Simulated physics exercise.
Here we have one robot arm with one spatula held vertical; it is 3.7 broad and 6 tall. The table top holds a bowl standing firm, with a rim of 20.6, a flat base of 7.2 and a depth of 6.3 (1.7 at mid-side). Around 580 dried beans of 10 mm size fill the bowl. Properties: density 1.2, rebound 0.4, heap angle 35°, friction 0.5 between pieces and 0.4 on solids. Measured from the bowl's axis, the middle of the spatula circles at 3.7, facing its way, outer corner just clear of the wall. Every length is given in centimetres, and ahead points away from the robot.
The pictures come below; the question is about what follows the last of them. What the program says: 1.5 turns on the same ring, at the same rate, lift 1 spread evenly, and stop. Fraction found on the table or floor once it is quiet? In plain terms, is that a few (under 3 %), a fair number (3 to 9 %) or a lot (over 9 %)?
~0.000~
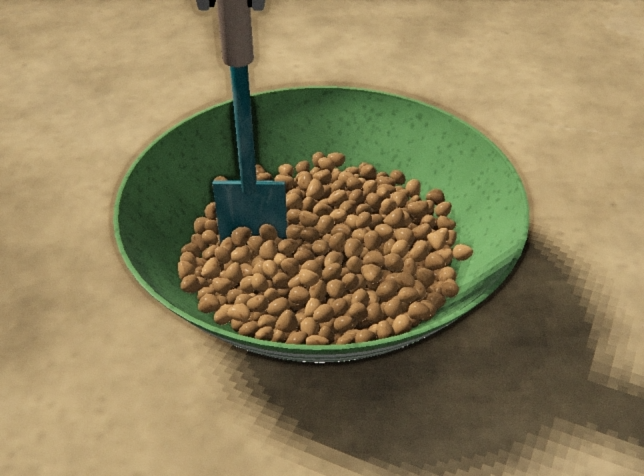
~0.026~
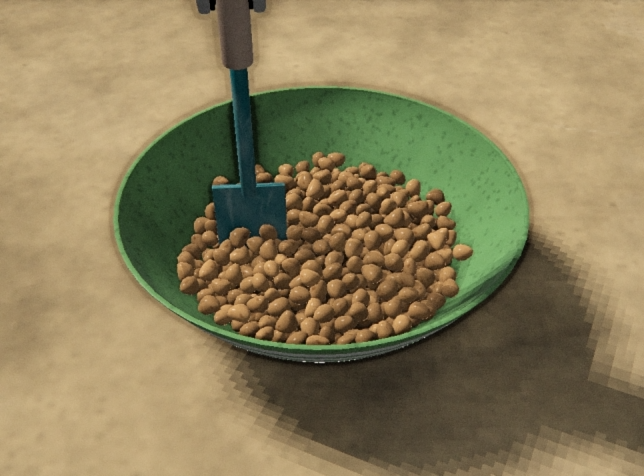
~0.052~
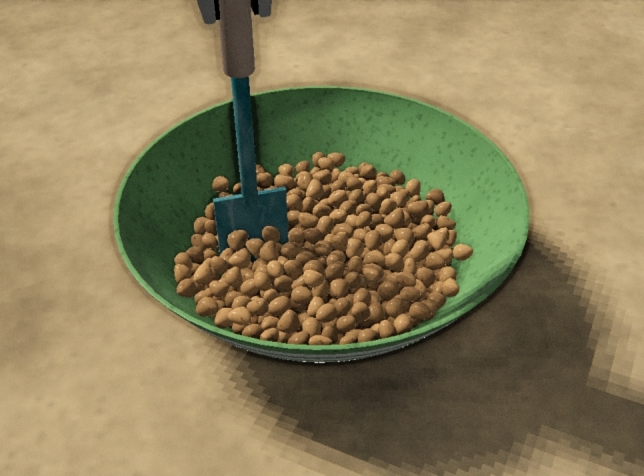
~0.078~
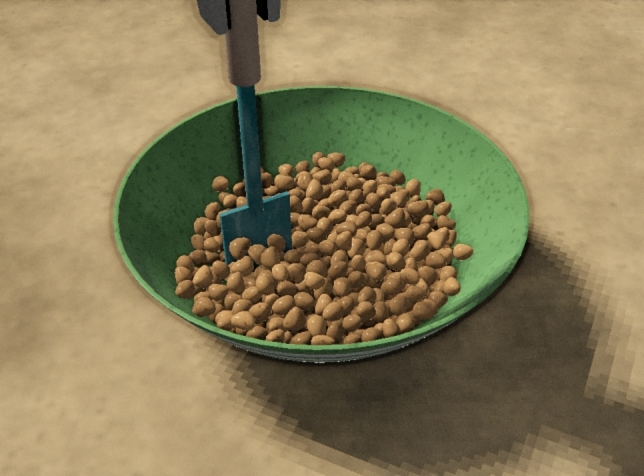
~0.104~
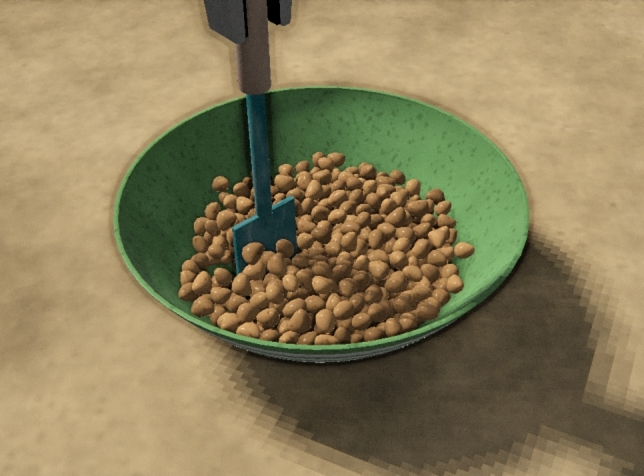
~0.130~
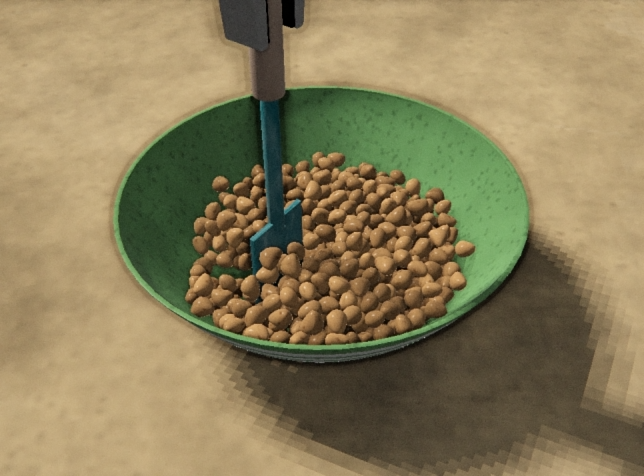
A few, under 3 %.
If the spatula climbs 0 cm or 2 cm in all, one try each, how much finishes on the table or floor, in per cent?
That gives about 0 per cent and 0 per cent, in order.
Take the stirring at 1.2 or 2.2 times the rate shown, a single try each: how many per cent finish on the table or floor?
Estimates in order: Near 0 % and near 20 %.
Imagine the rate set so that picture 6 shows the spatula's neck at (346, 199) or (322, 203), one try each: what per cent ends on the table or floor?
Near 20 in a hundred for the first and near 5 in a hundred for the second.
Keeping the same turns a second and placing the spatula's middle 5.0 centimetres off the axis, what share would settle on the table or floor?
In that case roughly 5 per cent.
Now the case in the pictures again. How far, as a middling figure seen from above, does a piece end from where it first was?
Something like 7 centimetres, give or take.
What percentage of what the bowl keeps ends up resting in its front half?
Close to 45 in a hundred.
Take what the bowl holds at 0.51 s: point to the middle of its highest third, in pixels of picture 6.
I'd put it at around (334, 152).
After 0.51 s, 245° round, highest piece 8 above the table; 581 in the bowl.
After 0.88 s, 75° round, highest piece 7 above the table; 581 in the bowl.
After 1.27 s, 180° round, highest piece 6 above the table; 581 in the bowl.
After 1.97 s, 180° round, highest piece 6 above the table; 581 in the bowl.
At rest, 581 in the bowl. That is 0 % on the table or floor.
